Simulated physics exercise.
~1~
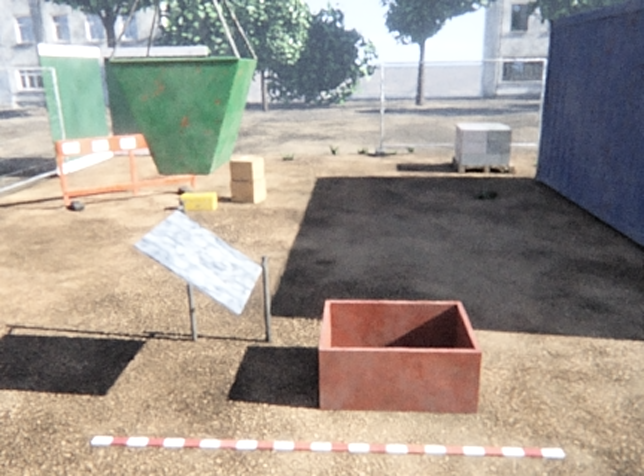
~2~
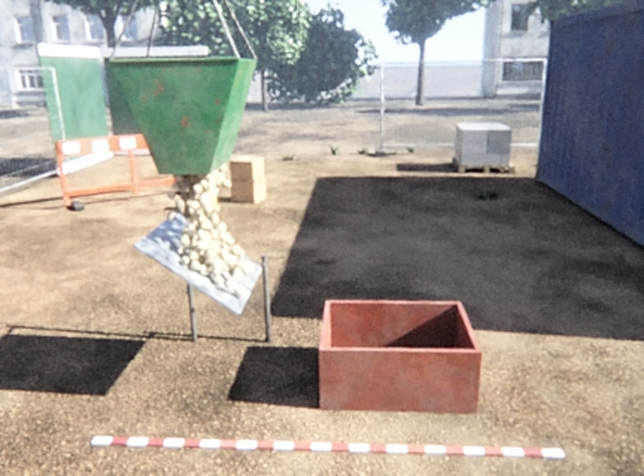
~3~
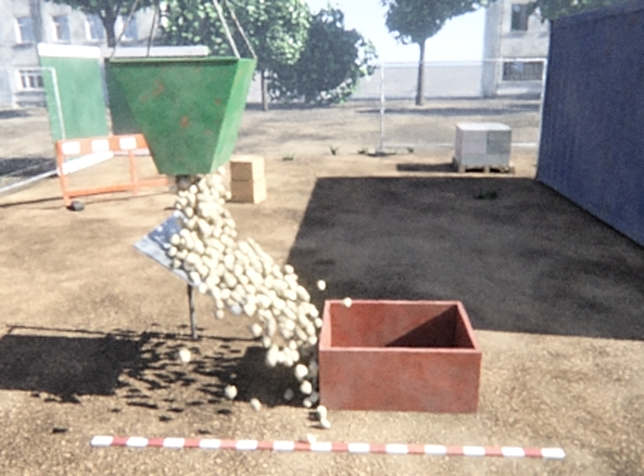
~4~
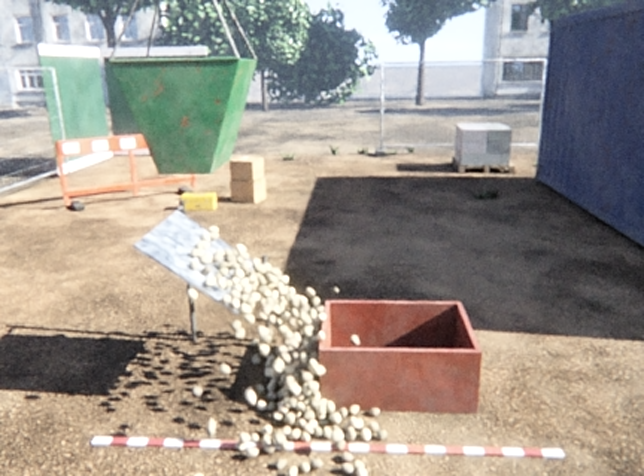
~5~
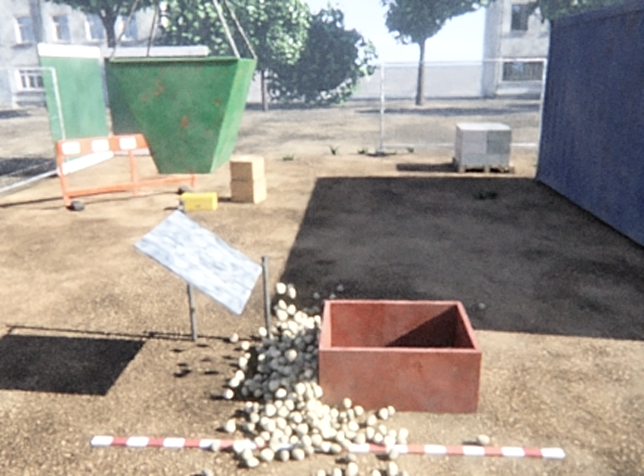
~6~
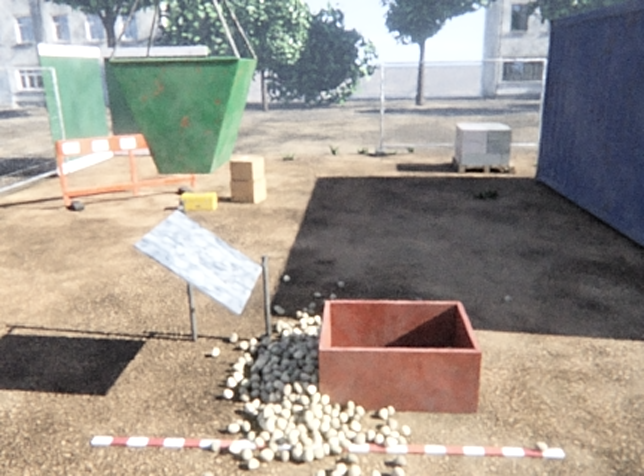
In a fenced dirt yard, pale rounded stones poured from the bottom of a hanging green skip onto a tilted steel sheet, slid down to the right and missed the red bin, ending heaped against its left side and spilled across the striped staff in front.
